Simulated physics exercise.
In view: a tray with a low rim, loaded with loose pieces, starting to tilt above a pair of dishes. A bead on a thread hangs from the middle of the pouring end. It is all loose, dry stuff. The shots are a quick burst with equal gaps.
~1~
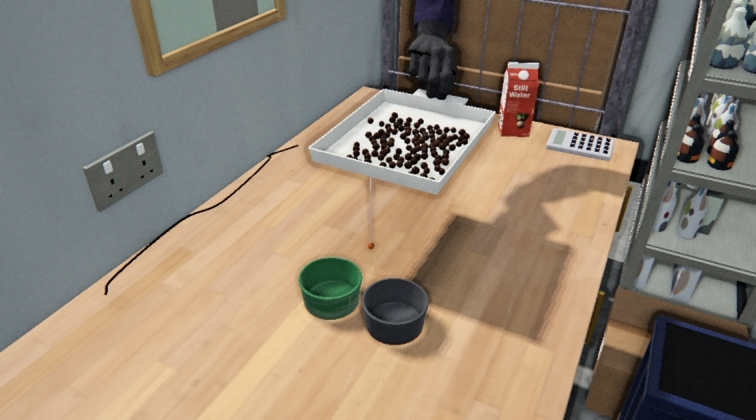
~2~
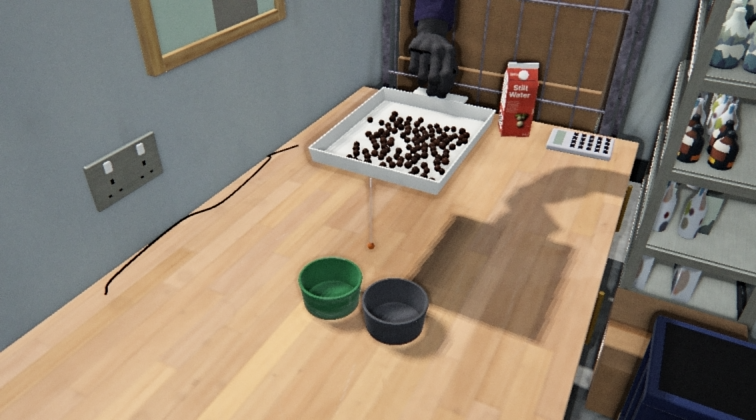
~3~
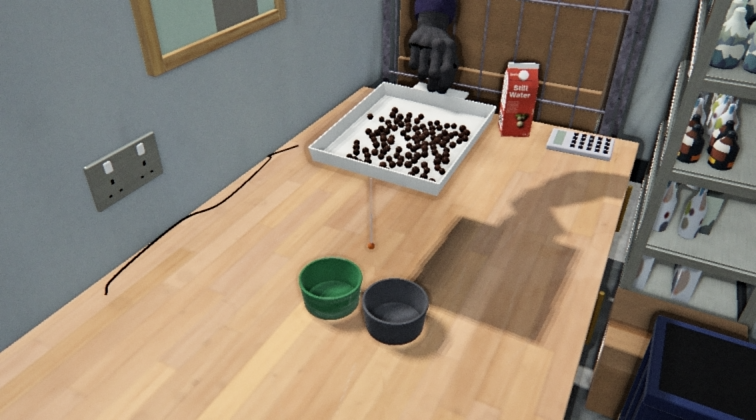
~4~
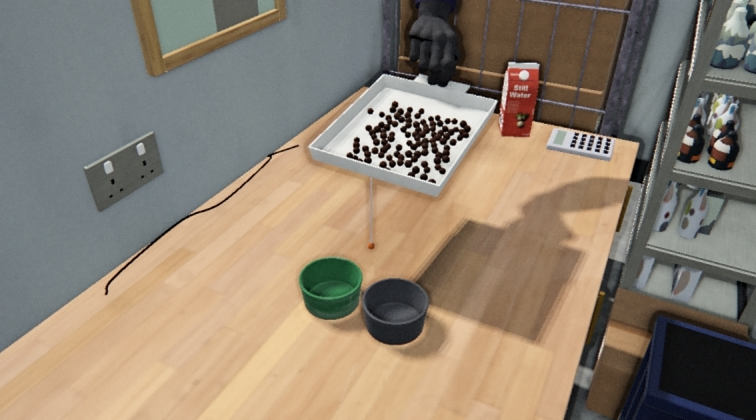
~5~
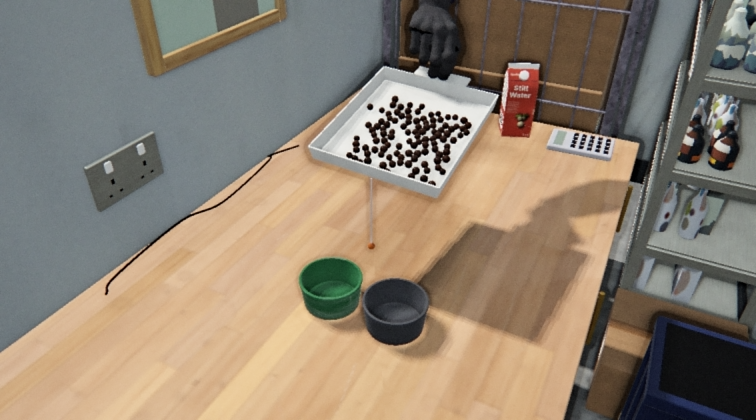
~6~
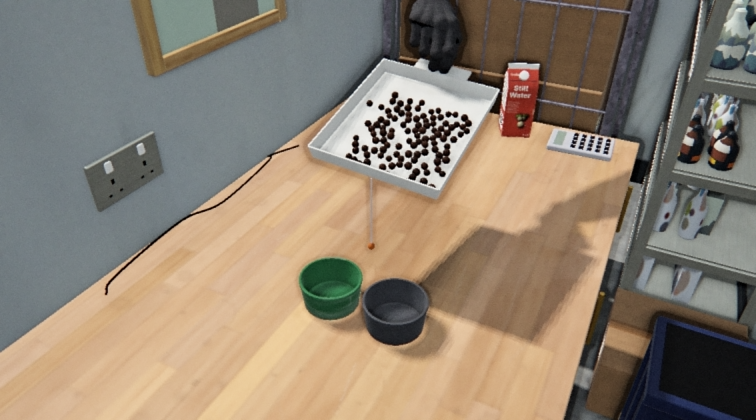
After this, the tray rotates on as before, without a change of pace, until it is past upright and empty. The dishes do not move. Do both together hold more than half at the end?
They take only the smaller part between them.
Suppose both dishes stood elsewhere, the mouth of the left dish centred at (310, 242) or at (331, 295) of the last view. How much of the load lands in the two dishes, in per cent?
The first gives 0 %, the second 10 %.
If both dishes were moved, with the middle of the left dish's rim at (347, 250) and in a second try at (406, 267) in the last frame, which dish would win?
The first try: The right dish. The second: The left one.
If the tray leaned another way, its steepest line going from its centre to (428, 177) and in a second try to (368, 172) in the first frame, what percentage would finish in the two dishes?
Near 0 % and 50 %.
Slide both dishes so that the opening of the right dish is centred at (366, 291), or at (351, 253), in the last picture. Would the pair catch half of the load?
The first try: Less than half. The second: Below a half.
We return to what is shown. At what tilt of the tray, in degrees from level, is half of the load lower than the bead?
At some 100 degrees.
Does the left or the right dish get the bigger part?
More ends in the right one.
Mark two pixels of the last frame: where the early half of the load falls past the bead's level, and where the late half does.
First near (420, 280), later near (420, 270).
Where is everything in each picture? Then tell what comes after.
The first picture shows corners of the pouring end (312, 147) and (437, 180), level; middle of the load (417, 144), chocolate balls; left dish (315, 305); right dish (381, 331); bead on its thread (371, 246).
The second picture shows corners of the pouring end (312, 147) and (437, 180), level; middle of the load (417, 144).
The third picture shows corners of the pouring end (312, 147) and (437, 182), tipped barely, lowest at the right corner; middle of the load (417, 142).
The fourth picture shows corners of the pouring end (312, 146) and (438, 183), tipped a little, lowest at the right corner; middle of the load (417, 139).
The fifth picture shows corners of the pouring end (312, 146) and (438, 185), tipped a little, lowest at the right corner; middle of the load (418, 137).
The sixth picture shows corners of the pouring end (312, 145) and (437, 187), tipped a little, lowest at the right corner; middle of the load (417, 136), the larger part on the move; left dish (315, 306); right dish (381, 331).
Just after the last frame, tray tipped steeply; every one on the tray.
A moment on, tray tipped right over; roughly a quarter on the tray; roughly a quarter in the right dish; roughly a quarter outside both; roughly a third in the air.
Further on, tray tipped past a quarter turn; roughly a third in the right dish; just a few in the left dish; roughly two thirds outside both.
When it is over, tray tipped past a quarter turn; roughly a third in the right dish; just a few in the left dish; roughly two thirds outside both.
